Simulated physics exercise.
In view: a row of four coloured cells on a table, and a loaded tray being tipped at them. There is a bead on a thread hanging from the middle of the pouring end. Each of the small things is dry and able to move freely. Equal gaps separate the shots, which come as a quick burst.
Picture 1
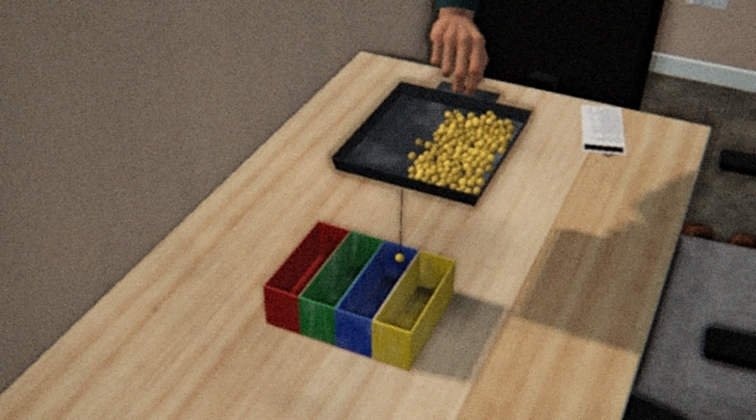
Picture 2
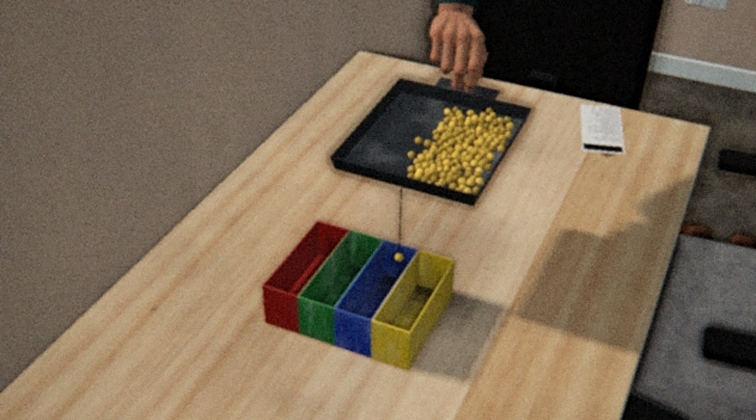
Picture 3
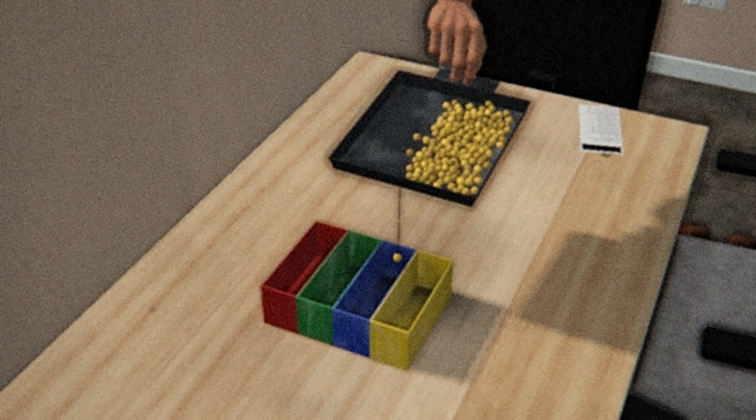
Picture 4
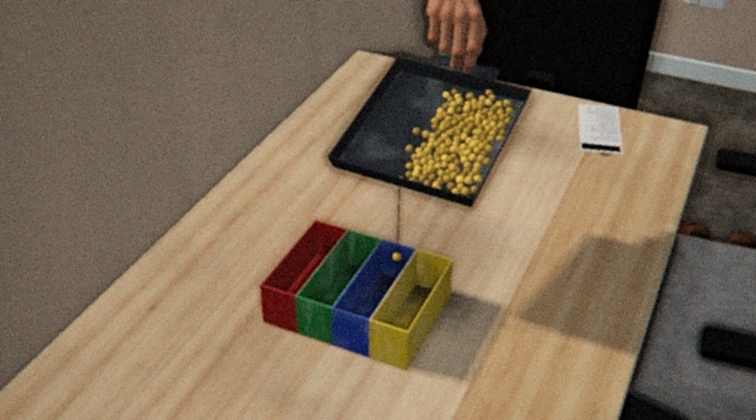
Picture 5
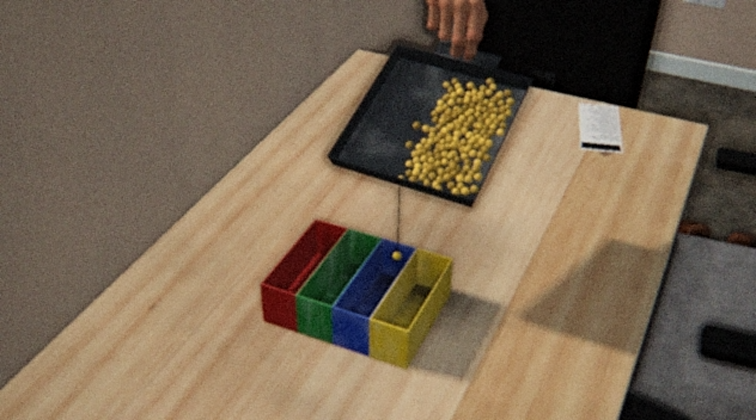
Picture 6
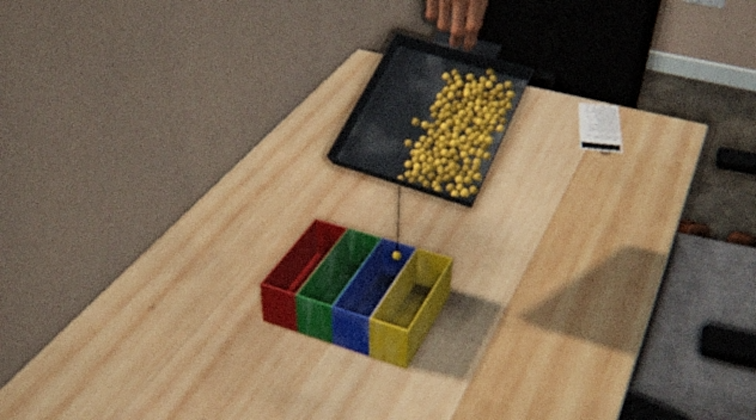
A hand grips the far edge of a dark tray over a pale wooden table, seen from above at an angle in a room with a plain wall and dark chairs. Yellow balls cluster on the tray's right side, above red, green, blue and yellow cells, with a bead hanging on a thread between. The hand gradually tilts the tray toward its lower right corner, the balls barely shifting, while the view stays almost still.
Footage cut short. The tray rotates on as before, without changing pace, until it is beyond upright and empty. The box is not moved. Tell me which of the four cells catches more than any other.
I would say the yellow cell.
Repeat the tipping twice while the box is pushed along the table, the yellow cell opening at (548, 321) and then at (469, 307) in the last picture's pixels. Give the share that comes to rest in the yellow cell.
Roughly 0% on the first try and 20% on the second.
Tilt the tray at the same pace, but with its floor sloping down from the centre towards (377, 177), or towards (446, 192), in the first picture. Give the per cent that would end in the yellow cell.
I'd say some 10 in a hundred at first, then 30 in a hundred.
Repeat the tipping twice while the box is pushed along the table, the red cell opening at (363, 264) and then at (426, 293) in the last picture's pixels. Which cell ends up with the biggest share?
That blue cell first, red second.
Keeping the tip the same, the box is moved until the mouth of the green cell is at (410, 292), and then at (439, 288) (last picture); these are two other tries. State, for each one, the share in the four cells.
First case 100 in a hundred, second case 90 in a hundred.
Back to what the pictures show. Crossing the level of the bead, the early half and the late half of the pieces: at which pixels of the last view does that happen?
The opening half passes (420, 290), the closing half (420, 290).
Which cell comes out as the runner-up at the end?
I'd say the blue one.
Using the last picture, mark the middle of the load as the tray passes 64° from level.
Somewhere about pixel (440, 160).
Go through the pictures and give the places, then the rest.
In the first picture, corners of the pouring end (336, 156) and (475, 193), level; middle of the load (460, 150), puffed corn balls; bead on its thread (400, 258); red cell (282, 306); green cell (317, 318); blue cell (354, 330); yellow cell (392, 342).
In the second picture, corners of the pouring end (335, 156) and (475, 193), level; middle of the load (459, 148).
In the third picture, corners of the pouring end (333, 156) and (473, 194), tipped barely, lowest at the right corner; middle of the load (458, 145).
In the fourth picture, corners of the pouring end (332, 155) and (472, 196), tipped a little, lowest at the right corner; middle of the load (457, 140).
In the fifth picture, corners of the pouring end (332, 154) and (472, 197), tipped clearly, lowest at the right corner; middle of the load (458, 134).
In the sixth picture, corners of the pouring end (331, 154) and (471, 199), tipped clearly, lowest at the right corner; middle of the load (457, 130); red cell (279, 304); green cell (315, 316); blue cell (351, 328); yellow cell (389, 340).
Just after the last frame, tray tipped steeply; almost all on the tray; just a few falling or outside the box.
A moment on, tray tipped past a quarter turn; the larger part on the tray; just a few in the blue cell; just a few in the yellow cell; about a tenth falling or outside the box.
Further on, tray tipped past a quarter turn; roughly a third in the yellow cell; roughly a quarter in the blue cell; just a few in the green cell; just a few in the red cell; roughly a third falling or outside the box.
When it is over, tray tipped past a quarter turn; roughly a third in the yellow cell; roughly a quarter in the blue cell; just a few in the green cell; just a few in the red cell; roughly a third outside the box.
